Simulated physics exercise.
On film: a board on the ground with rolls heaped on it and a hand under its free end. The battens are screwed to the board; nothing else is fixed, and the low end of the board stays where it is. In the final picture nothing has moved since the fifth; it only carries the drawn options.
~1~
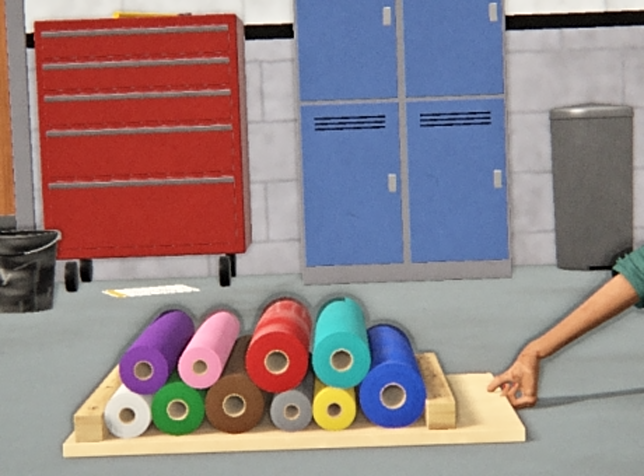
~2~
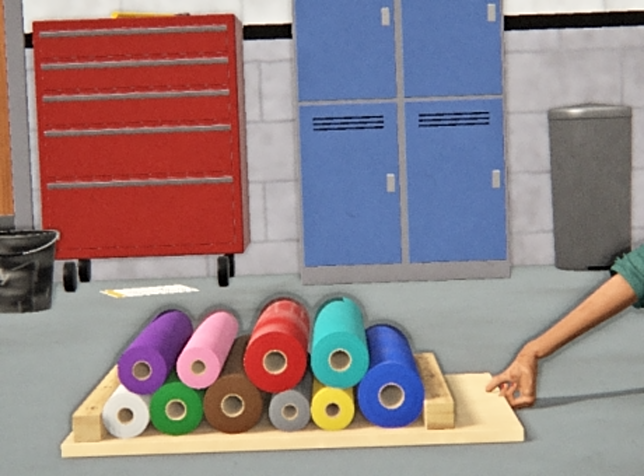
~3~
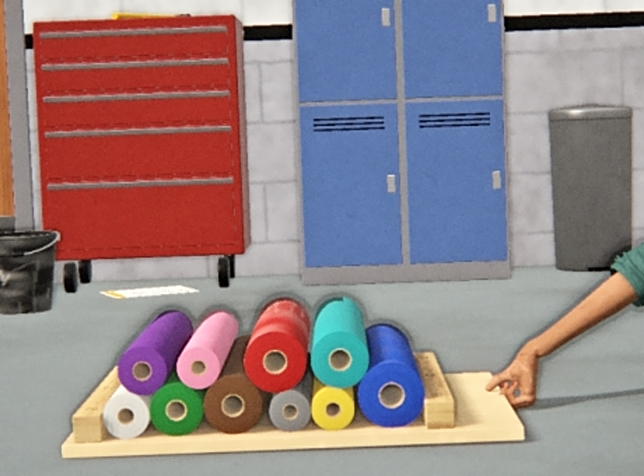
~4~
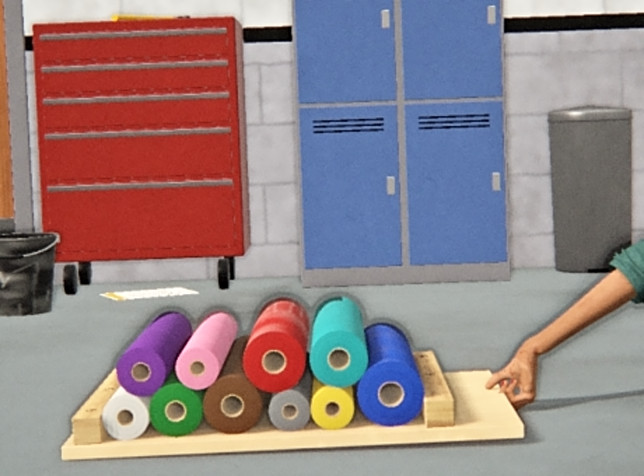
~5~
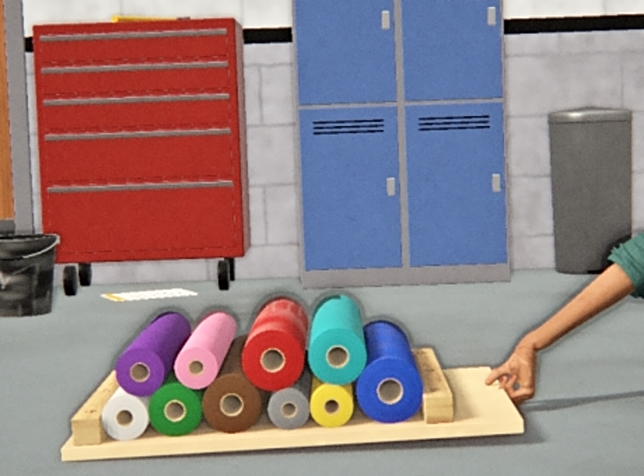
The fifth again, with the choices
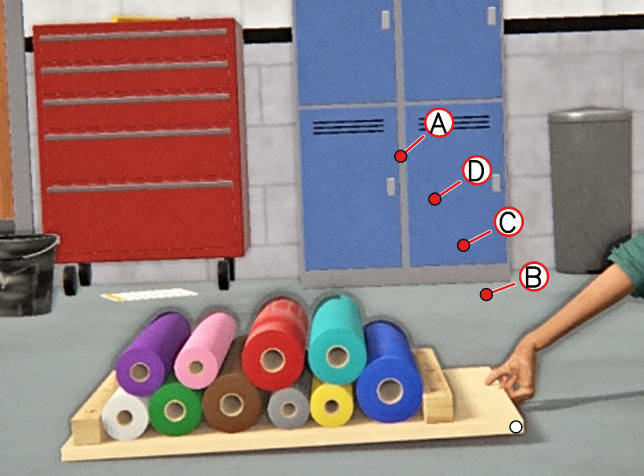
A hand reaching in from the right holds the free end of a pale board on a grey workshop floor, seen from the front and slightly above. Purple, pink, red and teal rolls lie over white, green, brown, grey, yellow and blue ones between two battens, before a red tool cabinet, blue lockers and a grey bin. The hand raises the board's right end barely perceptibly, while the view shifts very slightly.
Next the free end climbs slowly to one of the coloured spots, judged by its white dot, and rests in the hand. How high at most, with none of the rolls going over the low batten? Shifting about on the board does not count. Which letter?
Mark B is as high as it can go.
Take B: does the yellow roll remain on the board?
The yellow roll: Yes.
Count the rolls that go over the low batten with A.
The count is four.
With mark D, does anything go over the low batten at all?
Yes.
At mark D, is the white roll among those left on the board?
The white roll: Yes.
On the copy, A at (401, 156); B at (486, 294); C at (464, 245); D at (435, 199); the white dot at (516, 427).
On B. First, board at 14°.
Then, board at 19°.
Finally, board at 19°, none over the low batten.
By contrast, A four over the low batten (purple, red, pink, turquoise); C one over the low batten (purple); D four over the low batten (purple, red, pink, turquoise).
